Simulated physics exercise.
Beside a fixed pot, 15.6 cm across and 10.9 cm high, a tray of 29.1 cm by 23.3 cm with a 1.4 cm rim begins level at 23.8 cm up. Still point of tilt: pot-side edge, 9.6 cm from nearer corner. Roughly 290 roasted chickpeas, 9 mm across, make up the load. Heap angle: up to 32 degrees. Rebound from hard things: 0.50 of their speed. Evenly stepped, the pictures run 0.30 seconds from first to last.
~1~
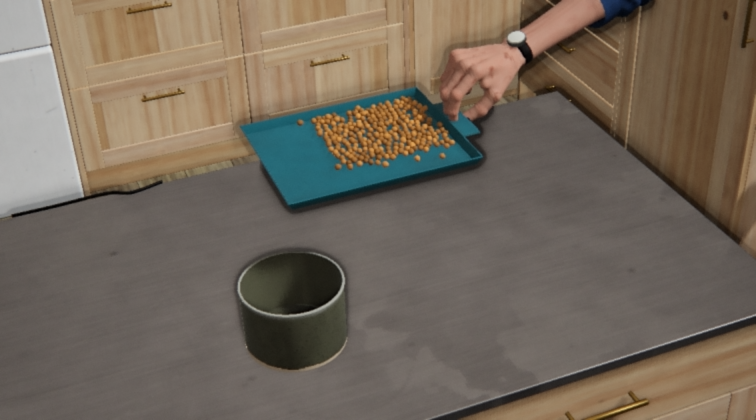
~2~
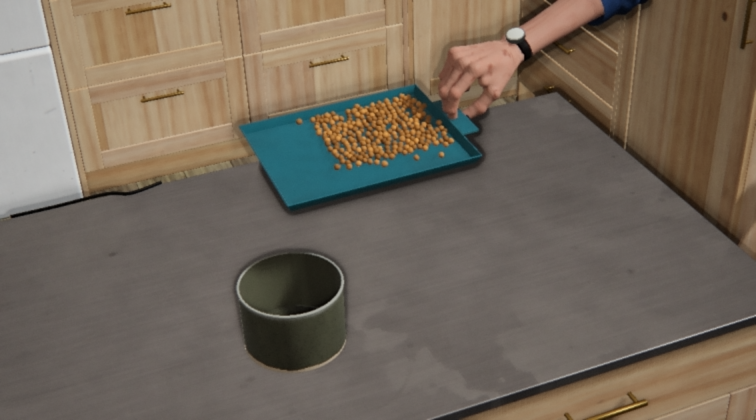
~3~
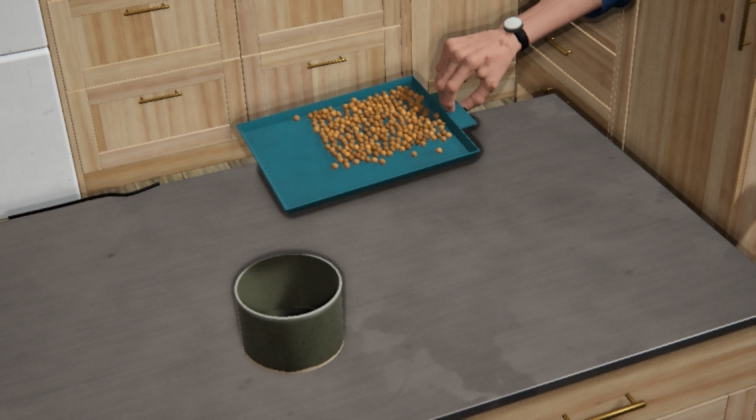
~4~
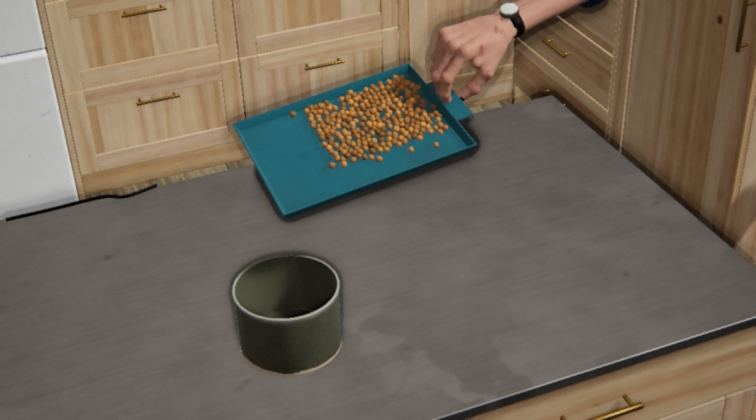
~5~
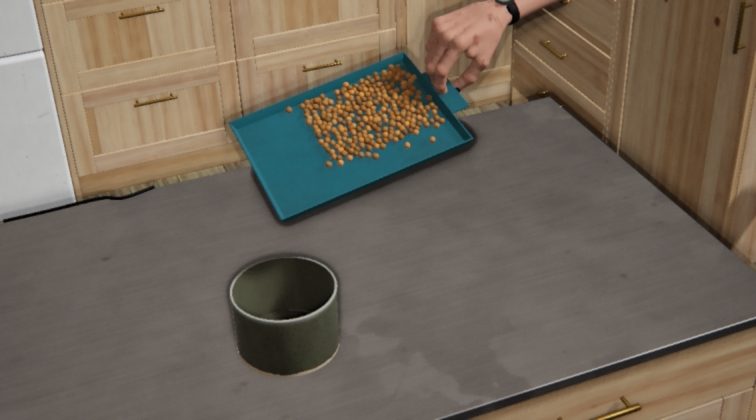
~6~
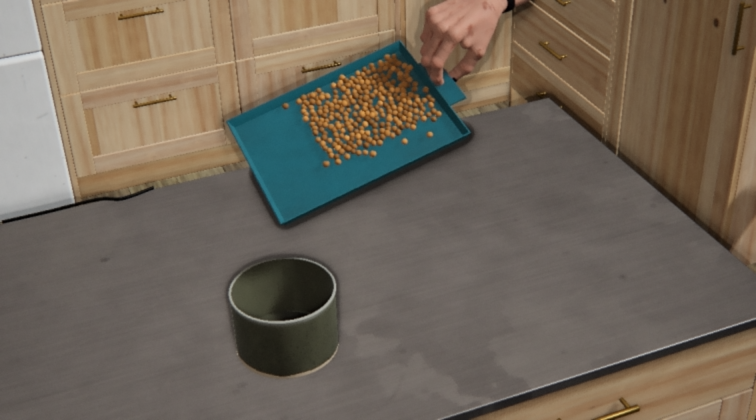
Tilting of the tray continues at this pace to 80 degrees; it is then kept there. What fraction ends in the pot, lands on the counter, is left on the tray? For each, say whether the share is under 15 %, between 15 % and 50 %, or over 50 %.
Pot: The majority, counter: A small amount, left on the tray: A small amount.
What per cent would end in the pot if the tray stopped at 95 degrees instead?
You'd end up with some 95 % in the pot.
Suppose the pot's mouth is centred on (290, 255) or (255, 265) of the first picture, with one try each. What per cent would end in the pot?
Roughly 30 per cent, then 35 per cent.
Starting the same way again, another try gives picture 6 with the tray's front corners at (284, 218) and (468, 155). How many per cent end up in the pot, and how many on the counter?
Pot 70, counter 30.
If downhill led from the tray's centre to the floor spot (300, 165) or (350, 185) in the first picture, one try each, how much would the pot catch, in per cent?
Roughly 30 per cent on the first try and 70 per cent on the second.
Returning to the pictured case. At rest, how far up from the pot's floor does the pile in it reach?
About 3.0 centimetres.
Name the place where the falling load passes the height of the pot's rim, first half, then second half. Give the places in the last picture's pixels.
Early half: About (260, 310); late half: (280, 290).
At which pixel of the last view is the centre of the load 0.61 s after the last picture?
Look about (268, 292) in the last view.
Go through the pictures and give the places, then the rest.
The first picture shows tray tilt 0 degrees, front corners at (292, 201) and (477, 155); middle of the pieces at (379, 130); pot at (291, 282).
The second picture shows tray tilt 1 degrees, front corners at (291, 202) and (476, 154); middle of the pieces at (378, 129).
The third picture shows tray tilt 5 degrees, front corners at (289, 206) and (473, 149), lowest corner left front; middle of the pieces at (376, 124).
The fourth picture shows tray tilt 10 degrees, front corners at (286, 211) and (470, 143), lowest corner left front; middle of the pieces at (372, 117).
The fifth picture shows tray tilt 14 degrees, front corners at (284, 215) and (466, 138), lowest corner left front; middle of the pieces at (368, 111).
The sixth picture shows tray tilt 19 degrees, front corners at (283, 219) and (464, 132), lowest corner left front; middle of the pieces at (365, 105); pot at (282, 289).
Then, 0.36 s after the last picture, tilt 48 degrees; the tray holds 100 %, the pot 0 %.
Then, 0.61 s after the last picture, tilt 68 degrees; the tray holds 20 %, the pot 45 %.
Then, 0.96 s after the last picture, tilt 80 degrees; the tray holds 0 %, the pot 90 %.
In the end, pot 95 %, counter 5 %, tray 0 %.
